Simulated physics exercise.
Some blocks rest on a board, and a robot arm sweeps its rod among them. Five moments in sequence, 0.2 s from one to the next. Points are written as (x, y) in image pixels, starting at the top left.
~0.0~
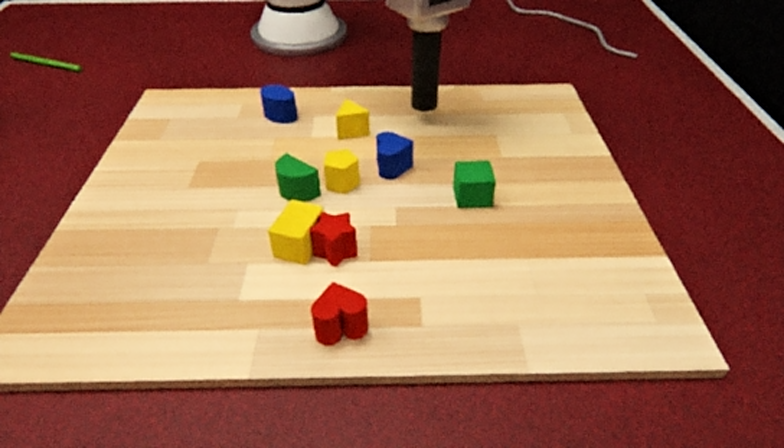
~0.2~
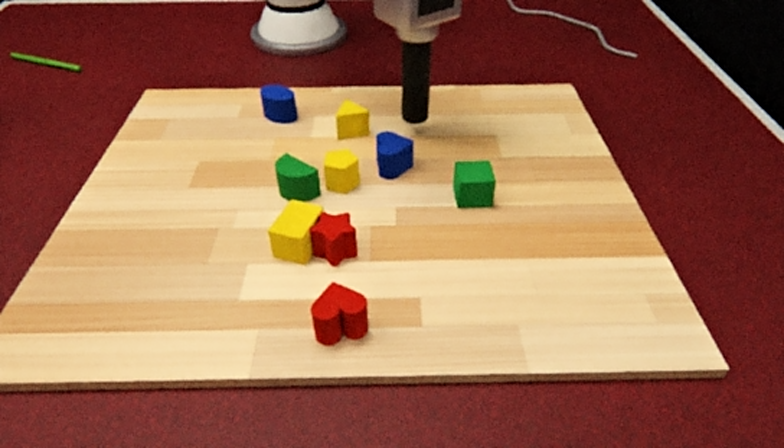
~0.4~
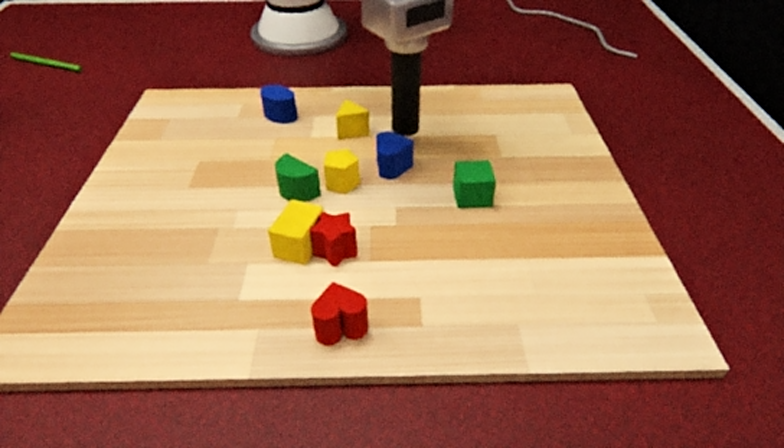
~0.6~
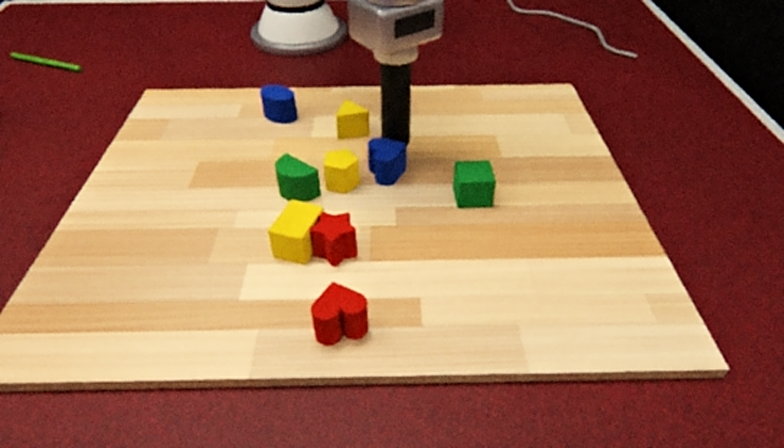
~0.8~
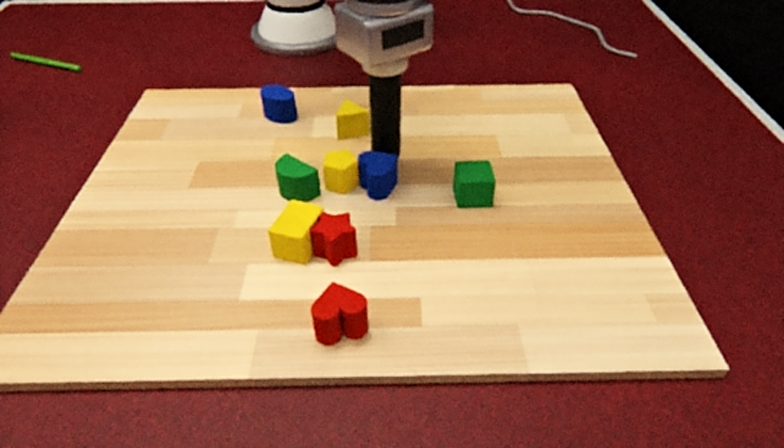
The clip shows colored blocks on a wooden board as a robot arm moves its dark rod toward the viewer and slightly left, reaching the blue heart block and nudging it a short way closer to the small yellow block.
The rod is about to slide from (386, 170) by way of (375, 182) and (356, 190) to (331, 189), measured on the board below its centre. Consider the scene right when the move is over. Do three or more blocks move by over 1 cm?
That would be a yes.
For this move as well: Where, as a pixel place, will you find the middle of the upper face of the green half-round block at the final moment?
It should be at (270, 169) by then.
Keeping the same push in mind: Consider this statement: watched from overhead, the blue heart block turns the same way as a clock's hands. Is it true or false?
It is false.
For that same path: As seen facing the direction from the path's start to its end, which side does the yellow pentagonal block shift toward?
Rightward.
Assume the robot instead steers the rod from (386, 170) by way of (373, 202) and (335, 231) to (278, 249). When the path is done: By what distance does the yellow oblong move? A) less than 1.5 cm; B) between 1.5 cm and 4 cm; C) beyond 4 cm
The correct letter is C.
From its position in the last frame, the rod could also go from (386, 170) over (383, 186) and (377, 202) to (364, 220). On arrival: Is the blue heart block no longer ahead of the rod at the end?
My answer is no.
What follows on the original path. Halfway along, rod at (366, 172); yellow pentagonal block at (334, 163), turned 40° clockwise; blue heart block at (365, 182), turned 20° anticlockwise.
At the end, rod at (330, 173); green half-round block at (270, 169), turned 15° clockwise; yellow oblong unmoved; yellow pentagonal block at (298, 162), turned 30° clockwise; blue heart block at (361, 184), turned 35° anticlockwise.
